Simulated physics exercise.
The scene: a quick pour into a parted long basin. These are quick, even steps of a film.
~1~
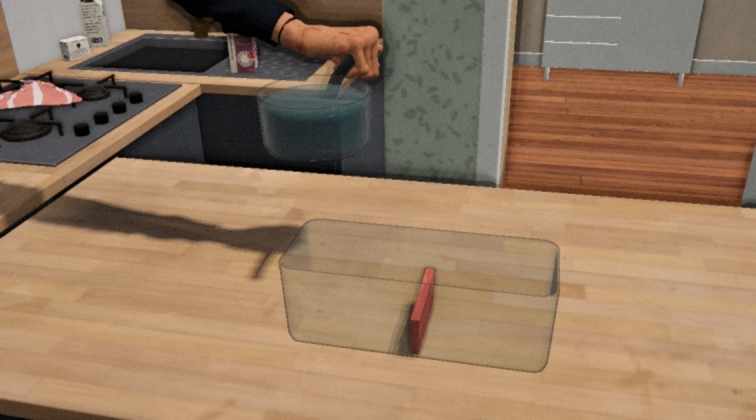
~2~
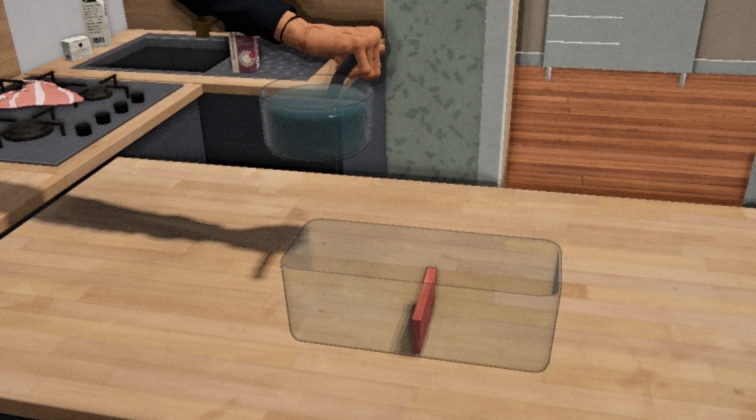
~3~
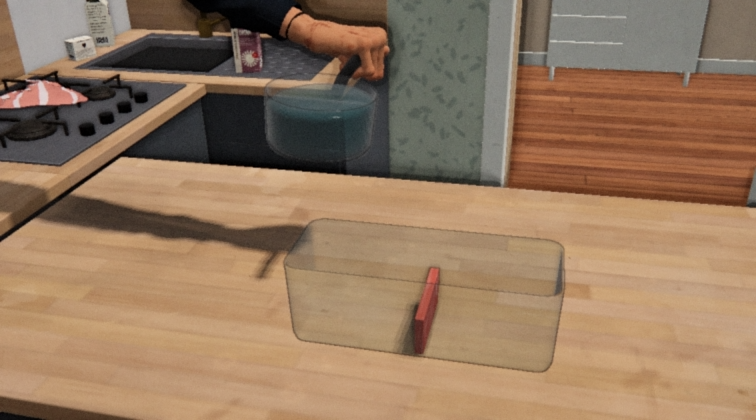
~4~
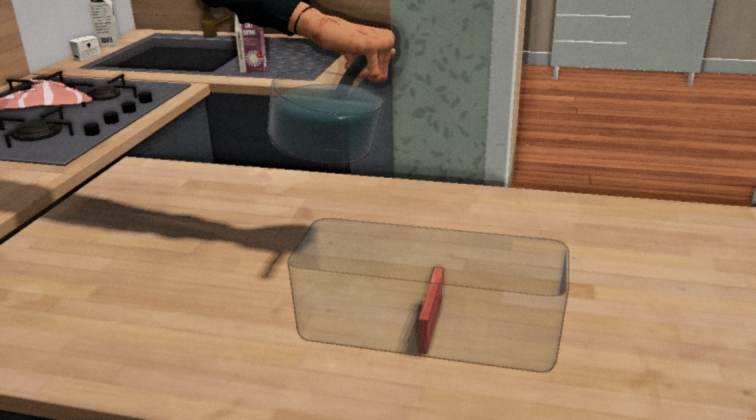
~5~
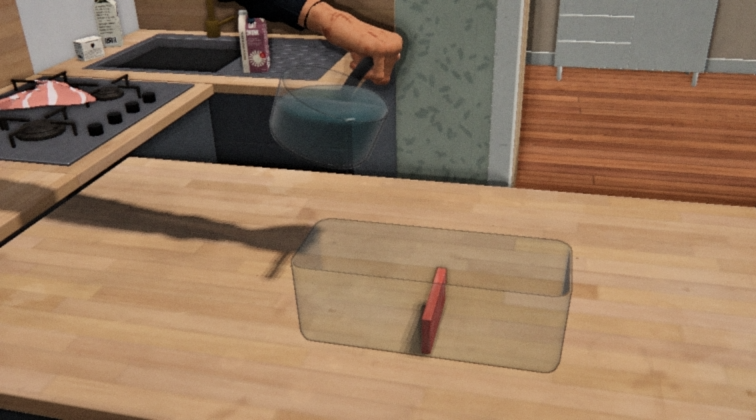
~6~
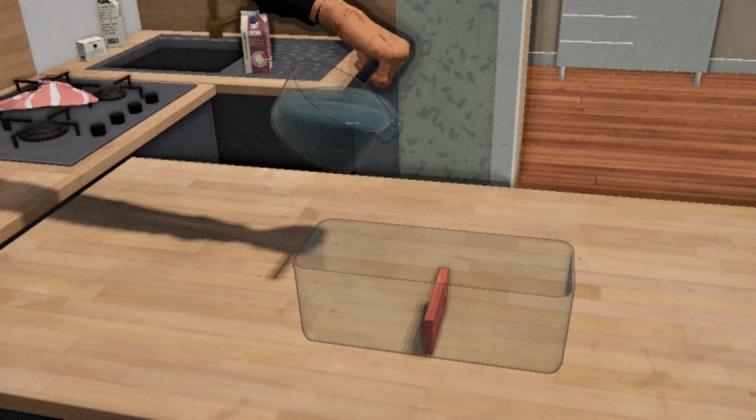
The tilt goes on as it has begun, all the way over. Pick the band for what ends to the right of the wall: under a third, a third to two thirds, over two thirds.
It comes to between a third and two thirds.
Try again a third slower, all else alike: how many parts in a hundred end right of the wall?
Some 60 per cent.
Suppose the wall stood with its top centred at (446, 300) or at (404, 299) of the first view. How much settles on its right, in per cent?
Roughly 15 per cent, and 70 per cent.
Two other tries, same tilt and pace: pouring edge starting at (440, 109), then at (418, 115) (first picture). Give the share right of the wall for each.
The first gives 95 %, the second 85 %.
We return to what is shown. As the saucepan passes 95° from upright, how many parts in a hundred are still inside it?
It comes to 20 per cent or so.
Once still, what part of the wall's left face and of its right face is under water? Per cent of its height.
Left: 30 %. Right: 30 %.
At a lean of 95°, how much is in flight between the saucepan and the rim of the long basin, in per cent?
It comes to 45 per cent or so.
A moment on, the saucepan is tipped on its side and 21 per cent is still to pour, 6 is left of the wall and 27 right of it.
Next, the saucepan is tipped right over and 2 per cent is still to pour, 40 is left of the wall and 51 right of it.
Then the saucepan is tipped right over and 0 per cent is still to pour, 47 is left of the wall and 51 right of it.
Later the saucepan is tipped right over and 0 per cent is still to pour, 47 is left of the wall and 51 right of it.
Finally, 47 per cent lies left of the wall, 51 right of it and 2 outside.
